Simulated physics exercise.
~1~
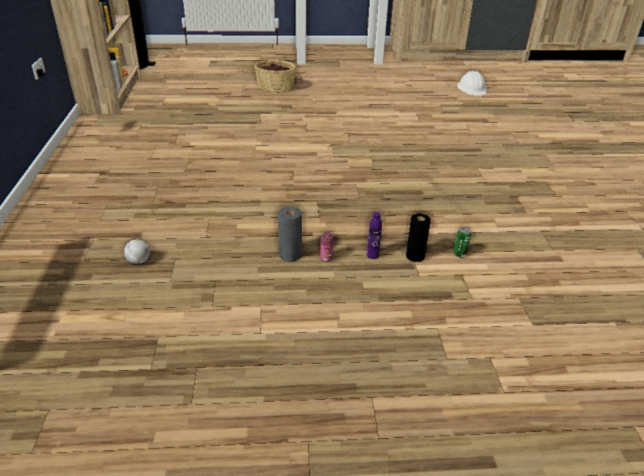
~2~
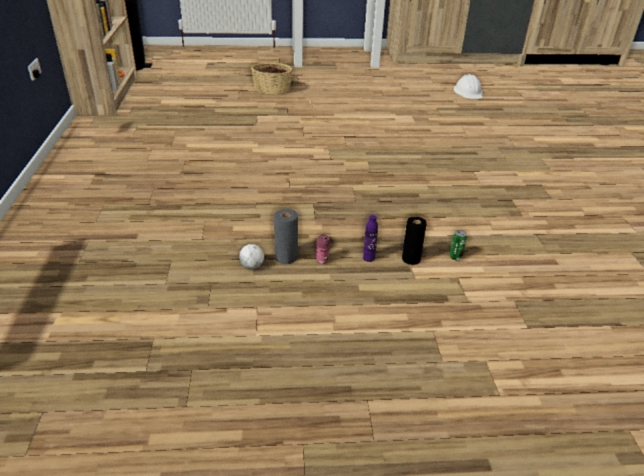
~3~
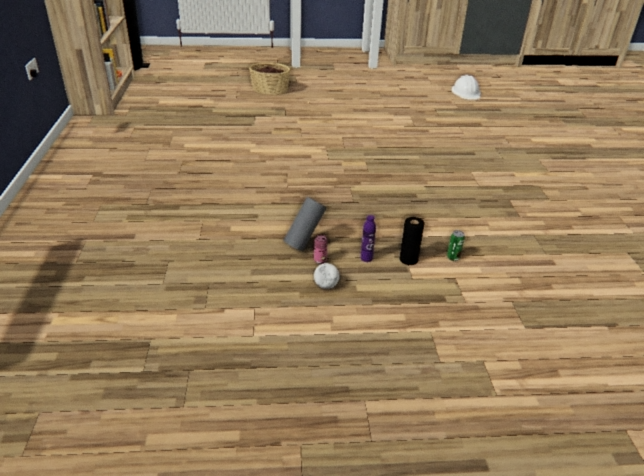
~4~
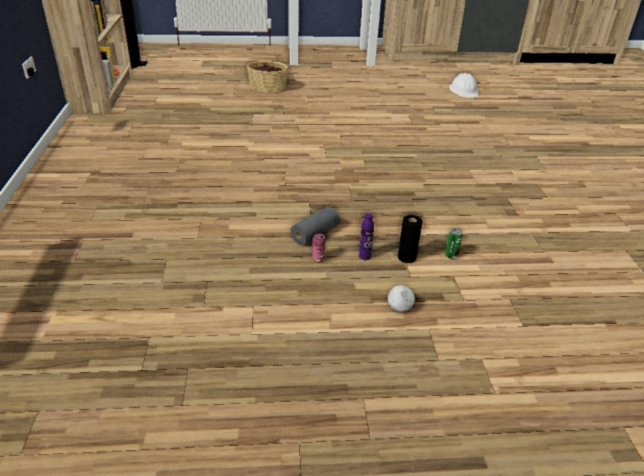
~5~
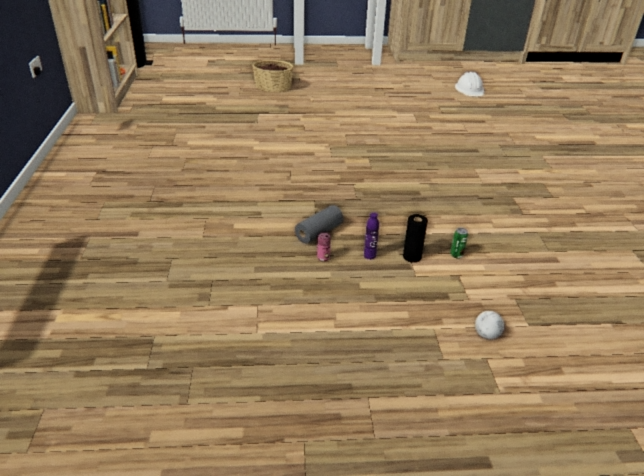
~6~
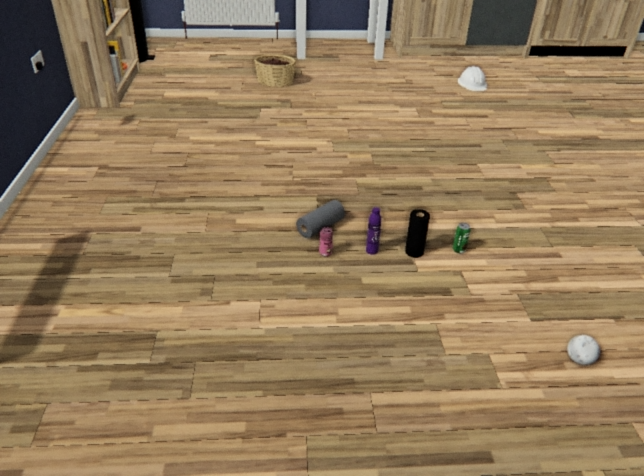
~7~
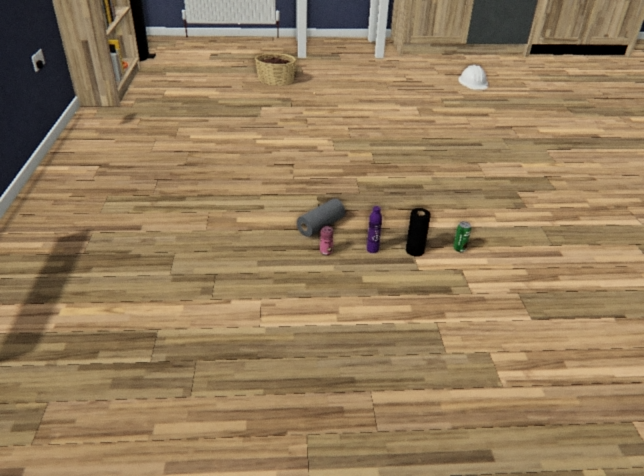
A white ball rolled in from the left across the wooden floor and knocked over the grey roll at the end of a row, then veered past the pink can, purple bottle, black roll and green can, which stayed standing as it left view.
